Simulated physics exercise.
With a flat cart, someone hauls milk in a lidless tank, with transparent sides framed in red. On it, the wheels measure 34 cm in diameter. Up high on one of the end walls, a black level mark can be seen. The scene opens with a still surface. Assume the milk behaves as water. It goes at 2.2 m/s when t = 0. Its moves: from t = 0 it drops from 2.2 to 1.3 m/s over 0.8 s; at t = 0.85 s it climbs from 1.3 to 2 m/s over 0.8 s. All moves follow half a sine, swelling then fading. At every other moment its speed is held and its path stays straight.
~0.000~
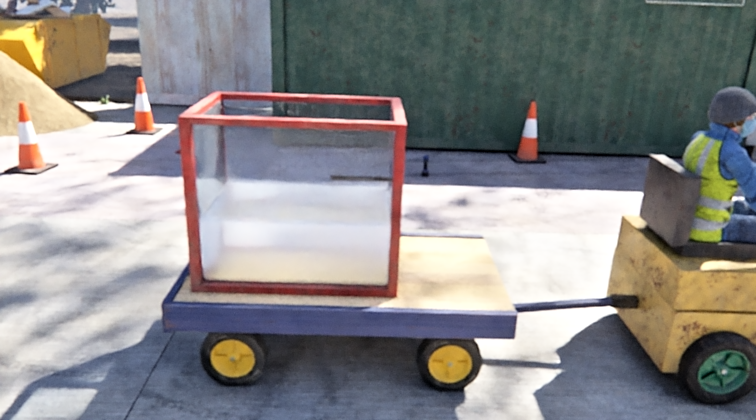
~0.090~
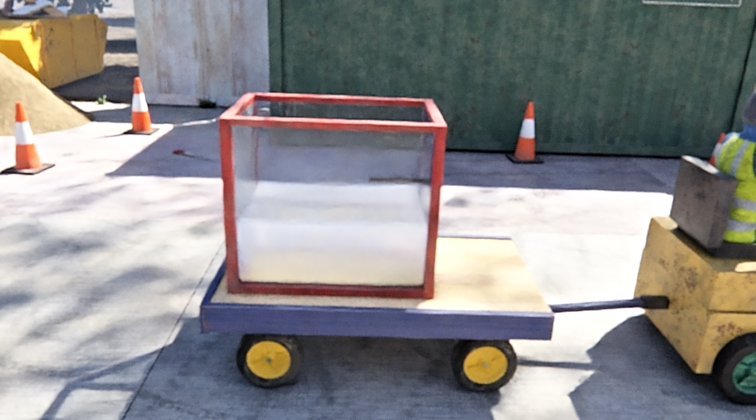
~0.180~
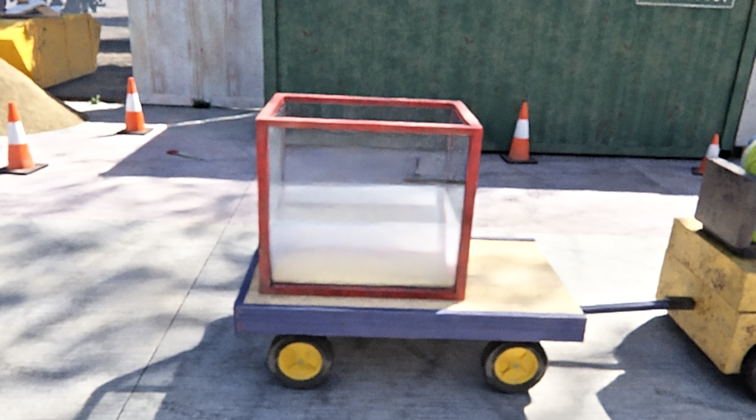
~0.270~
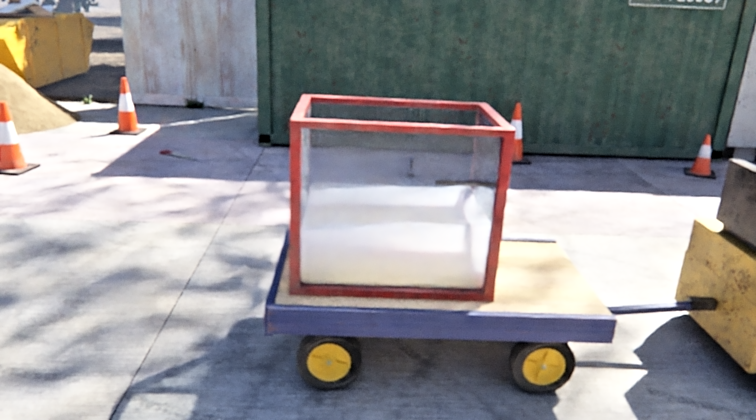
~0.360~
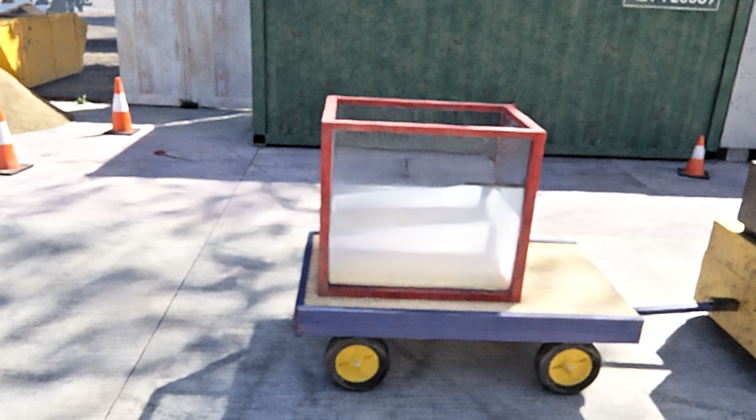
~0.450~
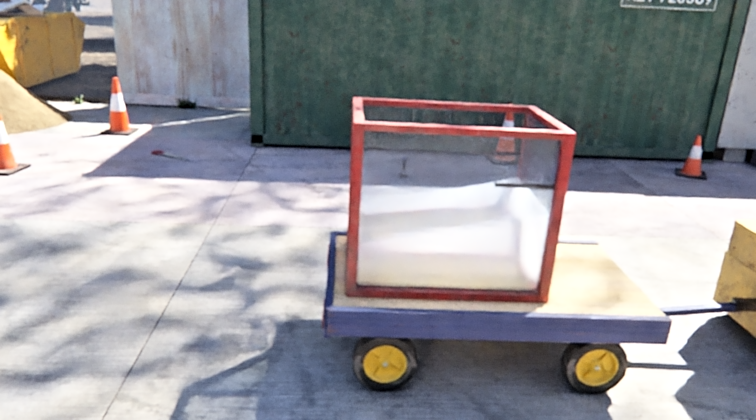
A flat cart carrying an open, red-framed clear tank of milky liquid rolls to the right behind a yellow vehicle, whose driver in a hi-vis vest slips out of view. The liquid's surface starts level, then rises at the right side and lowers at the left as the cart keeps rolling.
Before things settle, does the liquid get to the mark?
Yes.
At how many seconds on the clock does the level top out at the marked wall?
Time of peak: Around 2.0 s.
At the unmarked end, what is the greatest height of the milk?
About 60 cm.
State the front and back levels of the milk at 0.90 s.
I'd say some 40 centimetres in front and some 28 centimetres behind.
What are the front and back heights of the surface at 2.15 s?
Some 56 cm in front and some 24 cm behind.
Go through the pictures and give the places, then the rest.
The first frame shows the milk reaches (376, 217) at the front end; it reaches (217, 212) at the back end; no slope yet; the front is on the right, levels are read along the near wall; the black line, on the front wall, is at (372, 179); a wheel hub at (231, 362).
The second frame shows the milk reaches (412, 219) at the front end; it reaches (254, 214) at the back end; no slope yet.
The third frame shows the milk reaches (444, 220) at the front end; it reaches (287, 214) at the back end; hardly any slope.
The fourth frame shows the milk reaches (474, 217) at the front end; it reaches (317, 221) at the back end; it is heaped 4° towards the front.
The fifth frame shows the milk reaches (502, 212) at the front end; it reaches (345, 228) at the back end; it is heaped 9° towards the front.
The sixth frame shows the milk reaches (531, 209) at the front end; it reaches (373, 232) at the back end; it is heaped 11° towards the front; a wheel hub at (385, 368).
Then, 0.90 s in, it stands 28 cm high behind and 41 cm in front; all of it is still inside.
Then, 1.50 s in, it stands 51 cm high behind and 19 cm in front; all of it is still inside.
Then, 2.15 s in, it stands 25 cm high behind and 56 cm in front; all of it is still inside.
Then, 4.64 s in, the waves are smaller; the highest at the front wall was 75 cm, at 2.05 s, against a line at 58 cm.
